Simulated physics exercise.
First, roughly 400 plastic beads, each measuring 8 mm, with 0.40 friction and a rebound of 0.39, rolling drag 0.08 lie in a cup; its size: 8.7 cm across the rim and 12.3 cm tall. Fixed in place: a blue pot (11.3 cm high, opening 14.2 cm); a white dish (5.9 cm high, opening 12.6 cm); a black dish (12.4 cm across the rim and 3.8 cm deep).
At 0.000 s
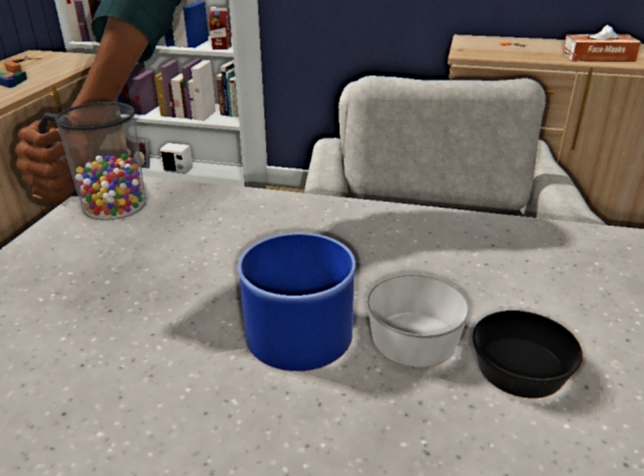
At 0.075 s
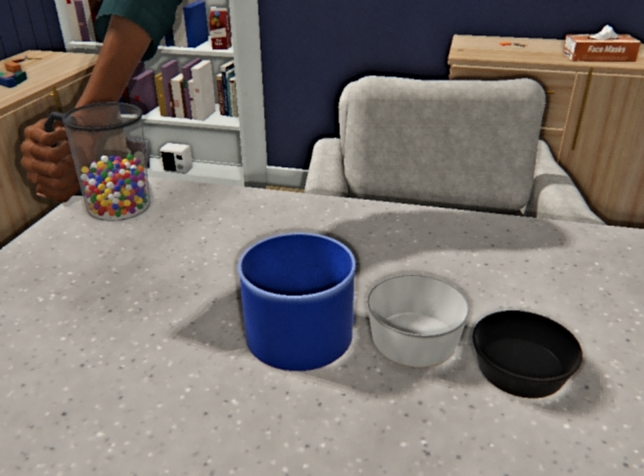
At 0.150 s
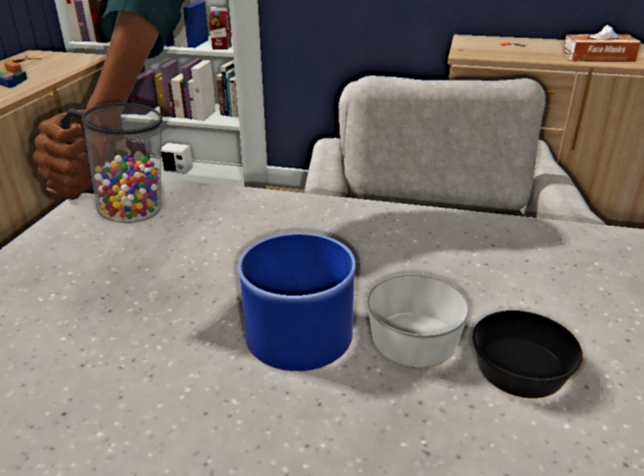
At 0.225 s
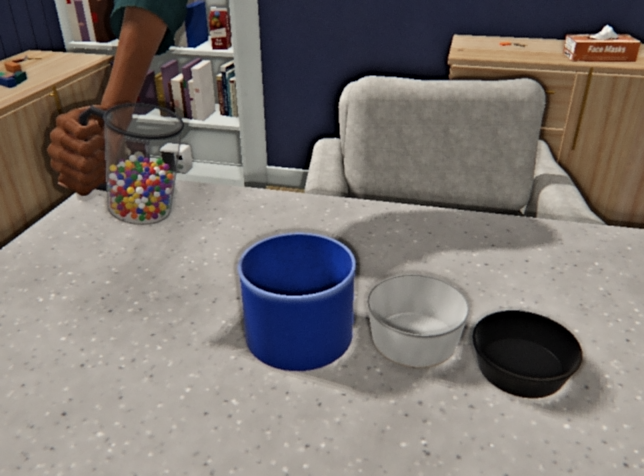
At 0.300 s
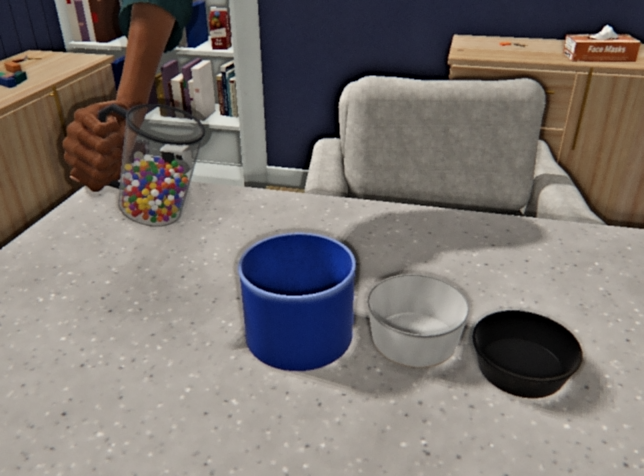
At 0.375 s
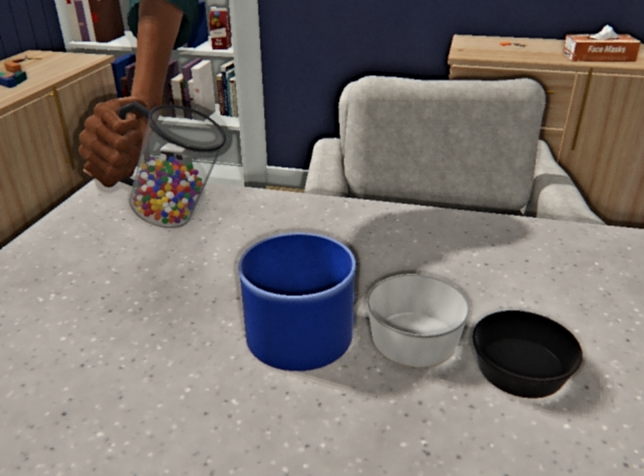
A clear cup of multicoloured beads, gripped by a hand at the left of a speckled pale table, shifts slowly right and tilts steadily rightward, its beads shifting inside. Seen from slightly above by a still camera, a blue pot, a white dish and a black dish sit motionless in the foreground. Behind them are a light grey chair, bookshelves, wooden cabinets and a dark blue wall.
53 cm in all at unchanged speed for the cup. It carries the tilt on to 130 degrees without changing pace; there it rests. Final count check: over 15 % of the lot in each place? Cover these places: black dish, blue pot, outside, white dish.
Over 15 %? Black dish: Yes; blue pot: No; outside: Yes; white dish: No.
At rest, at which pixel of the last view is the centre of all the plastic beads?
Somewhere about (540, 361) in the final view.
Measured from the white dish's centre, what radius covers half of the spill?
46 cm.
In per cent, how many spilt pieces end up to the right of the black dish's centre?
Share of spill: Approx. 100 %.
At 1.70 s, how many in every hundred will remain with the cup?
At that moment, some 25 per cent of the load remains.
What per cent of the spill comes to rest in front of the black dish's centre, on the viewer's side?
I'd estimate close to 40 in a hundred.
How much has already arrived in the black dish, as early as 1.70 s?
About 50 %.
After 0.89 s, tilt 66 degrees; cup 100 %; middle of all pieces near (268, 191).
After 1.31 s, tilt 99 degrees; cup 100 %; middle of all pieces near (375, 199).
Then, at 1.70 s, tilt 129 degrees; cup 25 %, black dish 50 %, in the air 25 %; middle of all pieces near (530, 308).
Then, at 2.08 s, tilt 130 degrees; outside 25 %, black dish 75 %; middle of all pieces near (571, 365).
In the end, at 3.2 s, outside 25 %, white dish 0 %, cup 0 %, black dish 75 %, blue pot 0 %.
